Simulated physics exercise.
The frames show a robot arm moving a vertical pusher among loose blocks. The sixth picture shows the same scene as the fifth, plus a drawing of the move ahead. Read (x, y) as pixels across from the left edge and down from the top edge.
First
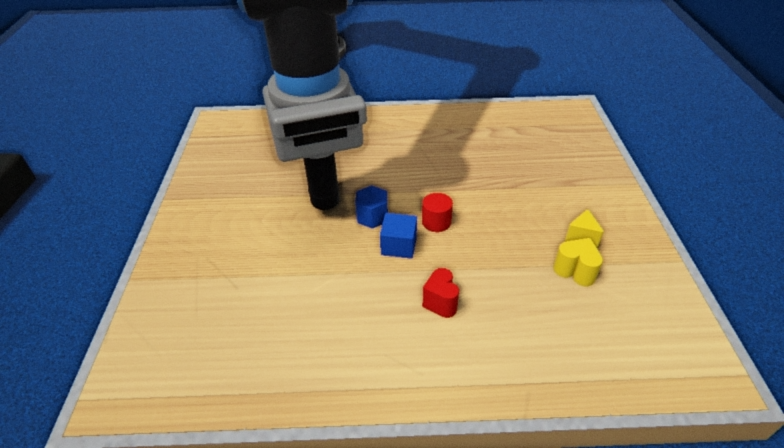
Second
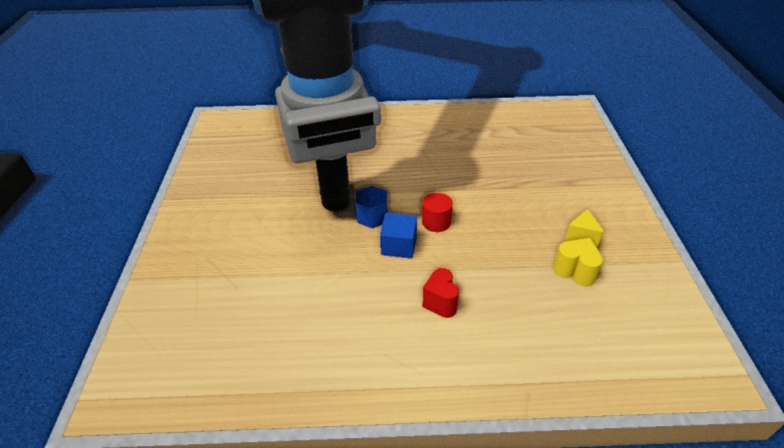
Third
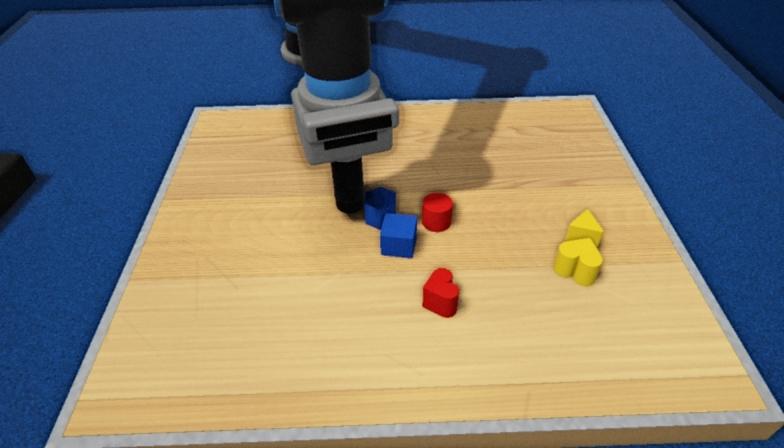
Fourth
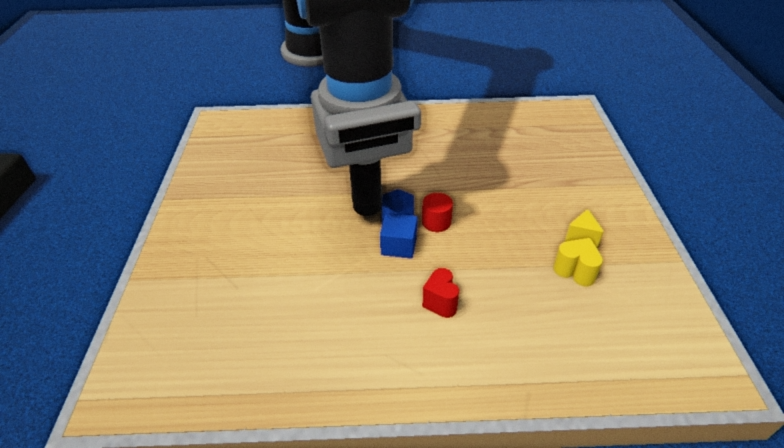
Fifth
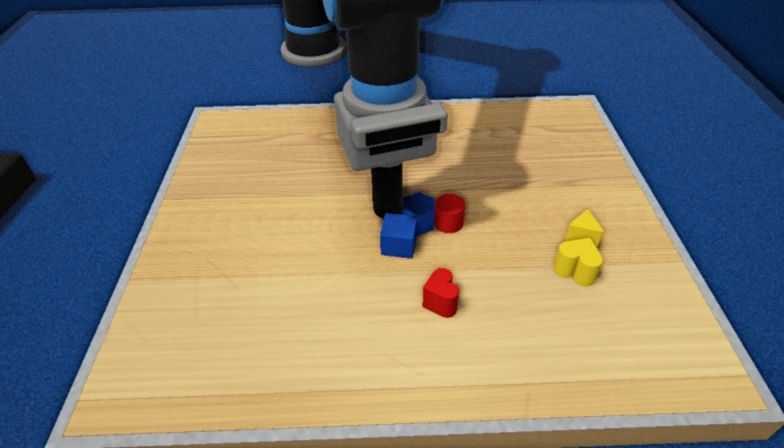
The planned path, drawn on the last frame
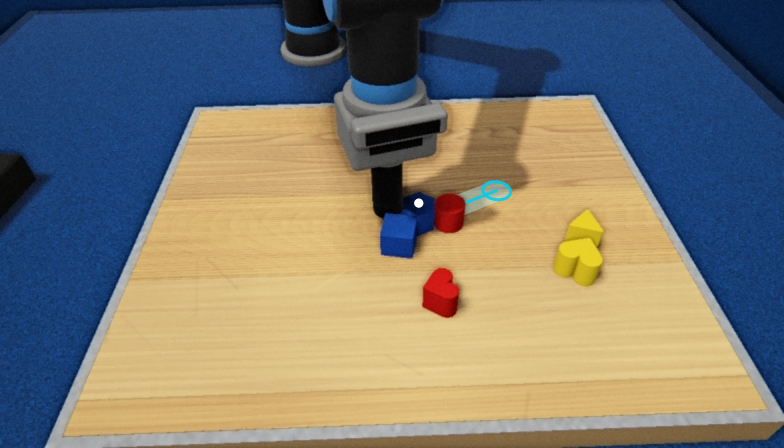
Robot arm moving right across a wooden board, pushing a blue hexagonal block behind a blue cube and against a red cylinder.
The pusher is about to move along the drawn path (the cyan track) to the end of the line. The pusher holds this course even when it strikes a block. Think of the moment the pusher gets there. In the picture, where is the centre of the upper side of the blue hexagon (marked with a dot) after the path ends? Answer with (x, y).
So, by the moment the path ends, you'll find the top centre of the blue hexagon at (485, 200).
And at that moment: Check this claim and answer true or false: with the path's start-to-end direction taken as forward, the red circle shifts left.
The statement is incorrect.
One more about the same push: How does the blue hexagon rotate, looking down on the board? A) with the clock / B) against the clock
The one that fits is A, with the clock.
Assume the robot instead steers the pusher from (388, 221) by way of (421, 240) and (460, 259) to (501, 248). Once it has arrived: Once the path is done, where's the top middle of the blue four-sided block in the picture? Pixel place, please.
Put as a pixel place, it's (405, 241).
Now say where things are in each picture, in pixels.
In the first picture, pusher's lower end at (325, 201); blue four-sided block at (399, 225); blue hexagon at (371, 196); red circle at (438, 202).
In the second picture, pusher at (336, 203); blocks still.
In the third picture, pusher at (351, 205); blue hexagon at (380, 198).
In the fourth picture, pusher at (368, 207); blue hexagon at (398, 200).
In the fifth picture, pusher at (388, 210); blue four-sided block at (399, 225); blue hexagon at (419, 203); red circle at (450, 203).
Drawn move, from (388, 221) over (428, 214) and (464, 203) to (497, 191); the dot is on the blue hexagon.
The first path, step by step. One third of the way, pusher at (429, 203); blue hexagon at (459, 201), turned 25° clockwise; red circle at (491, 208).
Two thirds of the way, pusher at (465, 193); blue hexagon at (485, 200), turned 50° clockwise; red circle at (512, 215).
At the end, pusher at (498, 180); blue four-sided block still; blue hexagon at (485, 200), turned 55° clockwise; red circle at (512, 216).
